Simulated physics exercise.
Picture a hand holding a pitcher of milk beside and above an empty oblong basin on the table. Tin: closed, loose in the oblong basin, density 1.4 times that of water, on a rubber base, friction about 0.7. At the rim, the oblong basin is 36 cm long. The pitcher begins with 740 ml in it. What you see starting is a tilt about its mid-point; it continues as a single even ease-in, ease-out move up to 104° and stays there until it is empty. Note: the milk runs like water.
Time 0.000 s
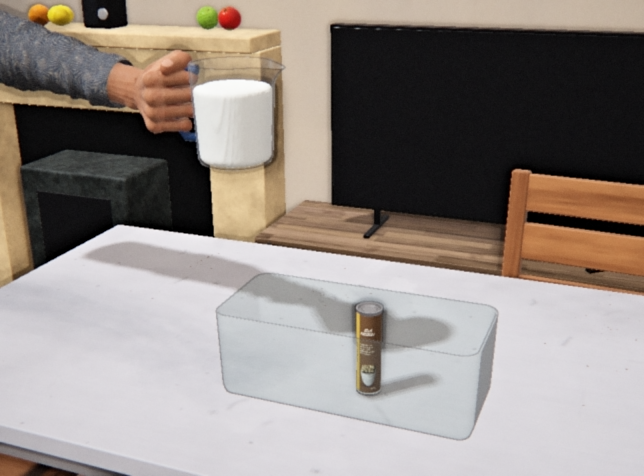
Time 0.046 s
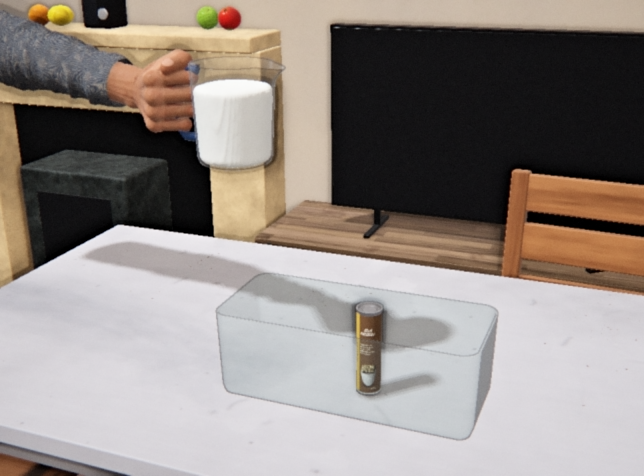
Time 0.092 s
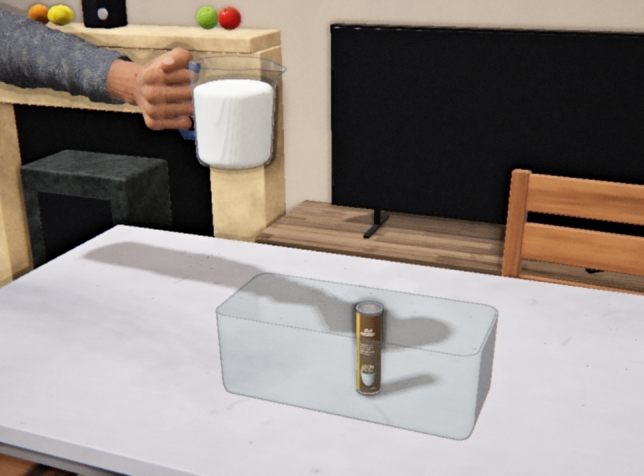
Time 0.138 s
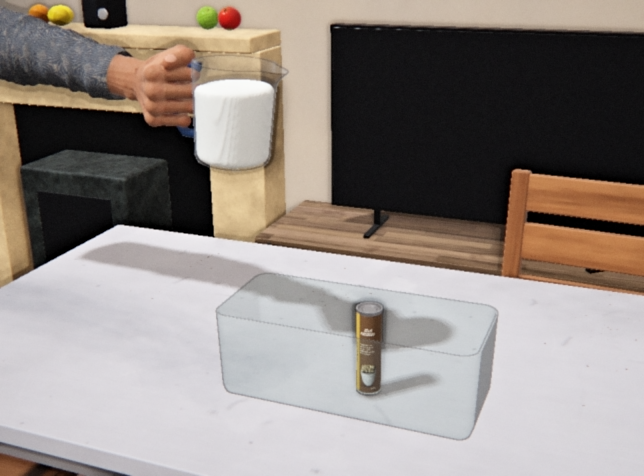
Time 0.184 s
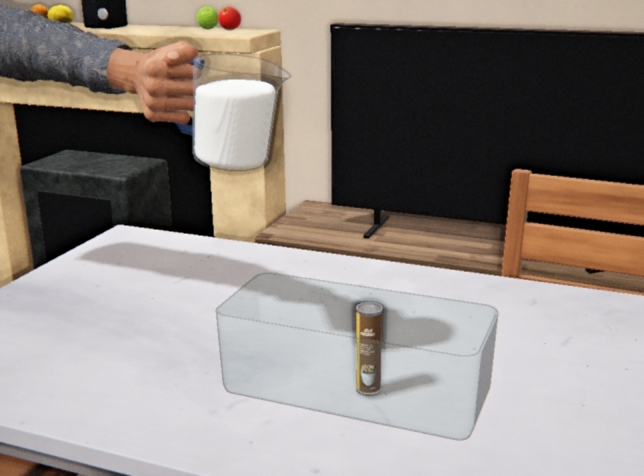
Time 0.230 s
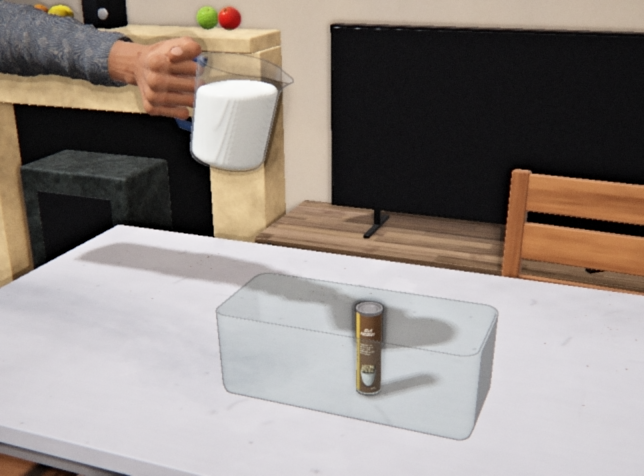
At first, a hand holds a clear pitcher of white milk upright, above and to the left of a clear oblong basin on a table, with a brown tin standing inside. Then the hand slowly tilts the pitcher slightly to the right, the tilt quickening a little, while the basin and tin stay still.
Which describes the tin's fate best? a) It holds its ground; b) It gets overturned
b, it gets overturned.
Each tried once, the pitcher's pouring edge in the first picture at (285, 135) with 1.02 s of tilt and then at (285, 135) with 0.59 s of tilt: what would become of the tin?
The tin stays vertical the first time and stays vertical the second time.
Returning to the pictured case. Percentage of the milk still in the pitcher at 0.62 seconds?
Portion remaining: Approx. 86 per cent.
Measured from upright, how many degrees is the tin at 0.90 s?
Looks like some 0 degrees from vertical upright.
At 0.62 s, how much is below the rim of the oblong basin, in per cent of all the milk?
I'd put it near 0 percent.
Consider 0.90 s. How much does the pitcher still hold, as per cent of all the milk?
About 30 % is still there.
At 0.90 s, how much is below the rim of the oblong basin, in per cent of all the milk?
I'd put it at roughly 34 per cent.
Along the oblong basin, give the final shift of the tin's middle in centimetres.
9.5 cm.
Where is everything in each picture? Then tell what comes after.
In the first frame, tilt 0°; pouring edge (284, 67); surface from (201, 84) to (270, 89); the oblong basin's rim runs from (238, 293) to (489, 333); the tin's top is at (369, 312).
In the second frame, tilt 1°; pouring edge (285, 68); surface from (201, 84) to (271, 89).
In the third frame, tilt 2°; pouring edge (286, 69); surface from (201, 84) to (271, 89).
In the fourth frame, tilt 5°; pouring edge (288, 72); surface from (203, 84) to (272, 90).
In the fifth frame, tilt 8°; pouring edge (290, 76); surface from (204, 85) to (273, 91).
In the sixth frame, tilt 13°; pouring edge (293, 81); surface from (205, 85) to (276, 91).
Then, 0.62 s in, the tilt is 69° and 86 per cent is still to pour; the tin stands where it began.
Then, 0.90 s in, the tilt is 101° and 31 per cent is still to pour; the tin stands where it began.
Then, 1.20 s in, the tilt is 104° and 3 per cent is still to pour; the tin leans 17°.
Then, 1.52 s in, the tilt is 104° and 0 per cent is still to pour; the tin lies on its side.
Finally, the tin lies on its side.
